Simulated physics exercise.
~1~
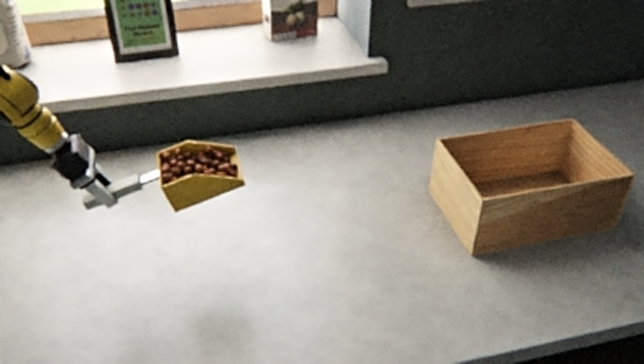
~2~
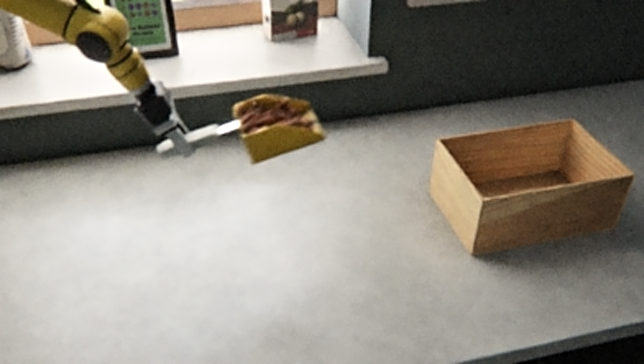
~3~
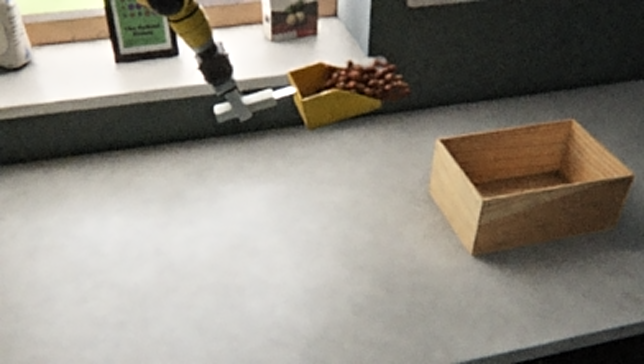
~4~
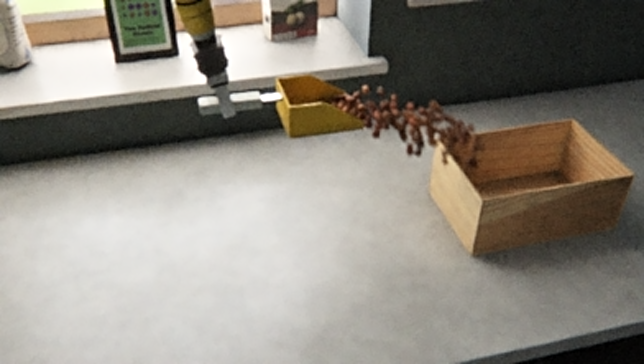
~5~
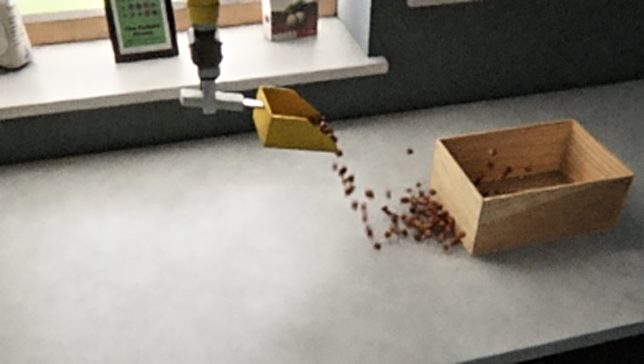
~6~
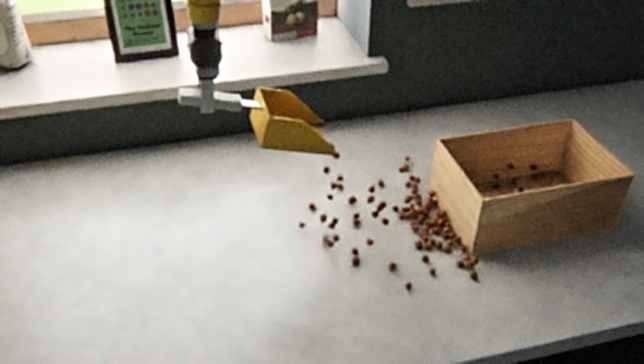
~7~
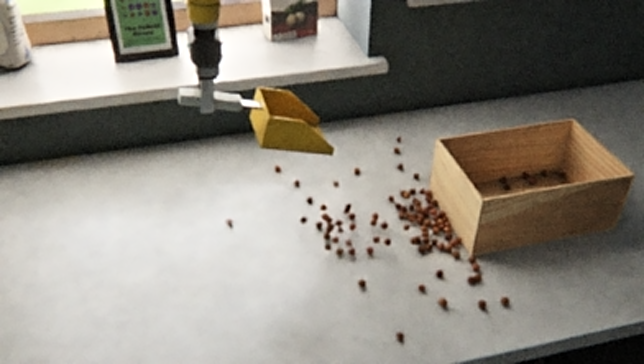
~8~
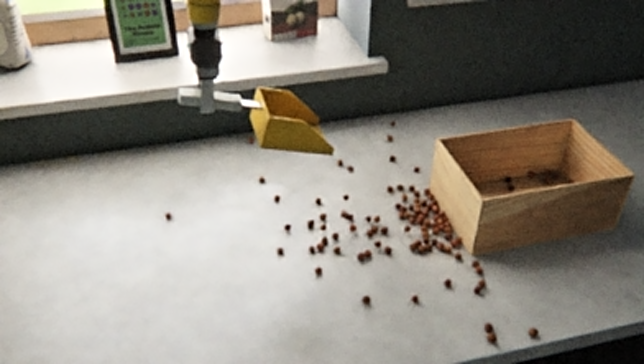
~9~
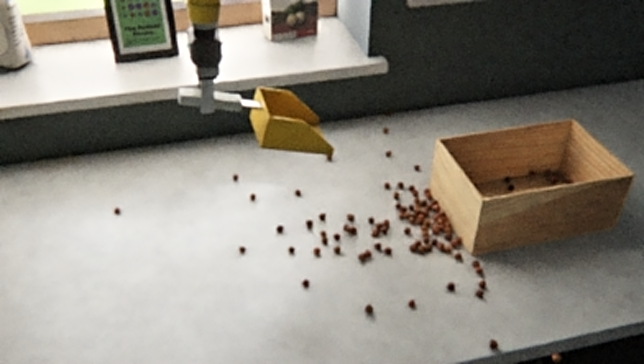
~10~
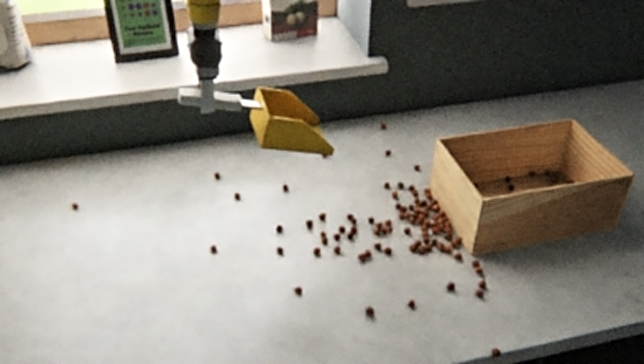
Robot arm swinging a yellow scoop of hazelnuts rightward and tipping it, most nuts scattering across the table beside a wooden box.
